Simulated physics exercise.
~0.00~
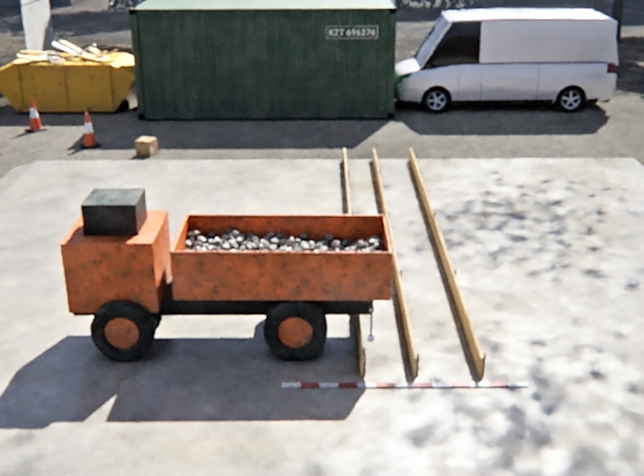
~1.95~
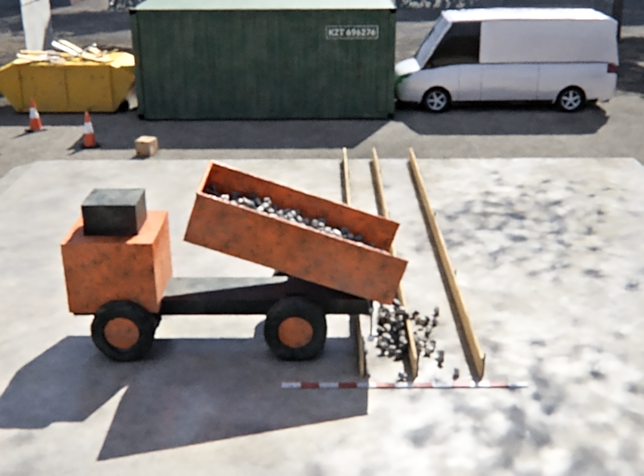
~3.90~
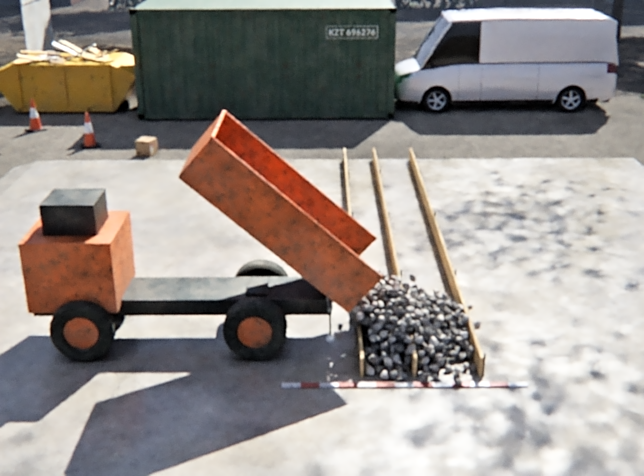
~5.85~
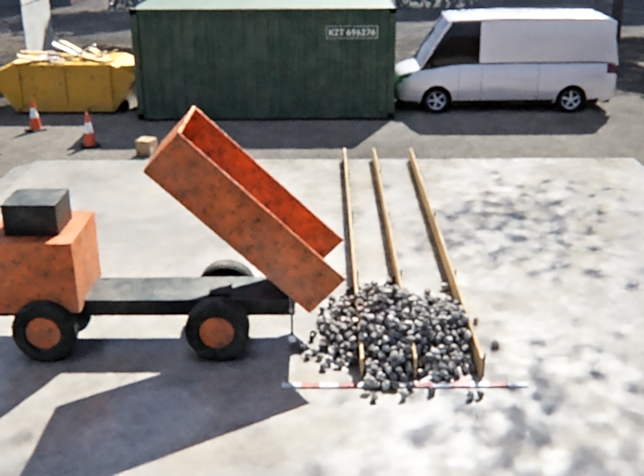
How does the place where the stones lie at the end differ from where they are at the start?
At the start the stones are inside the orange body of the truck. At the end they lie on the ground, lower and farther right, in a heap across the wooden boards and just to their left.
